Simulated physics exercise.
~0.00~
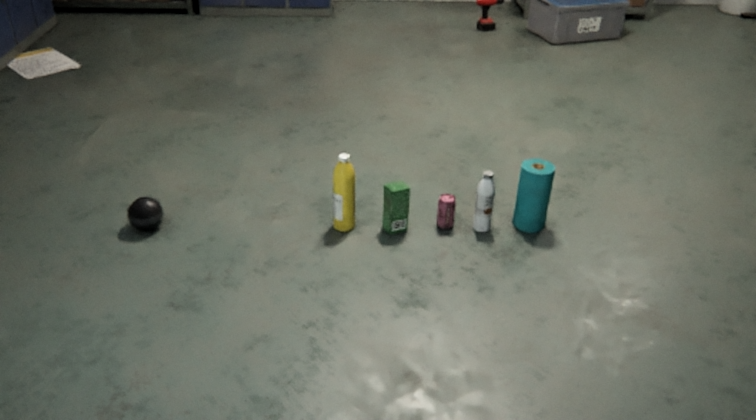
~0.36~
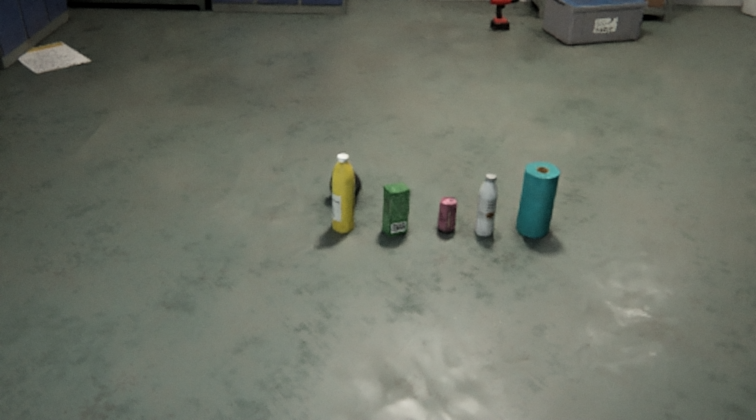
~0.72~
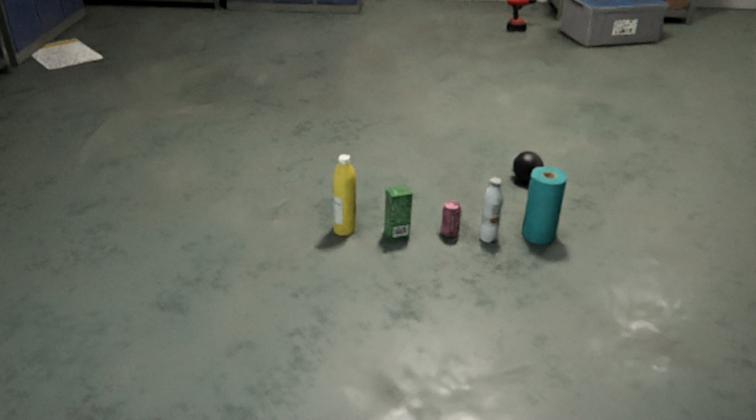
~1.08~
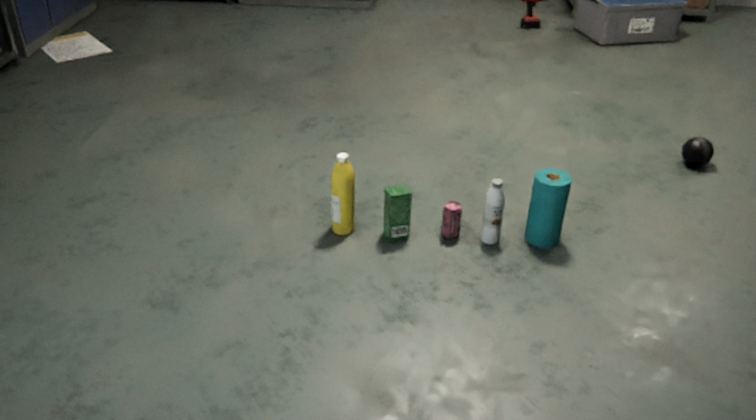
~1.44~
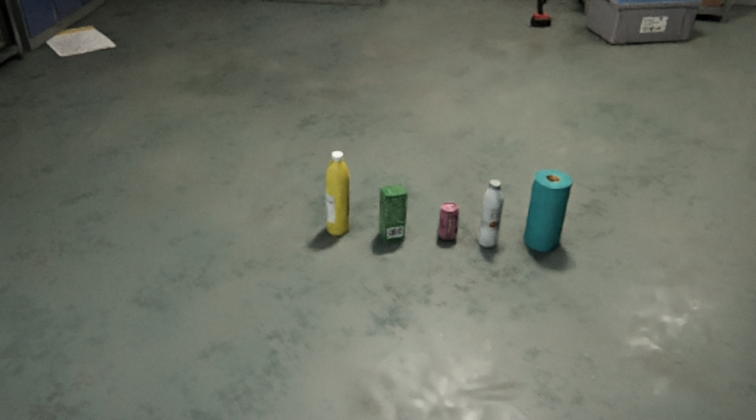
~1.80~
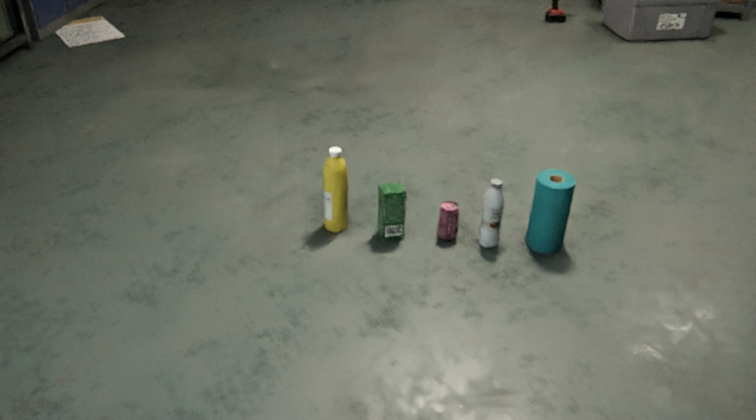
A black ball rolled from the left across the grey floor, passed behind a row of bottles, a green carton, a pink can and a turquoise roll without knocking any over, and went out of view on the right, leaving all five standing.
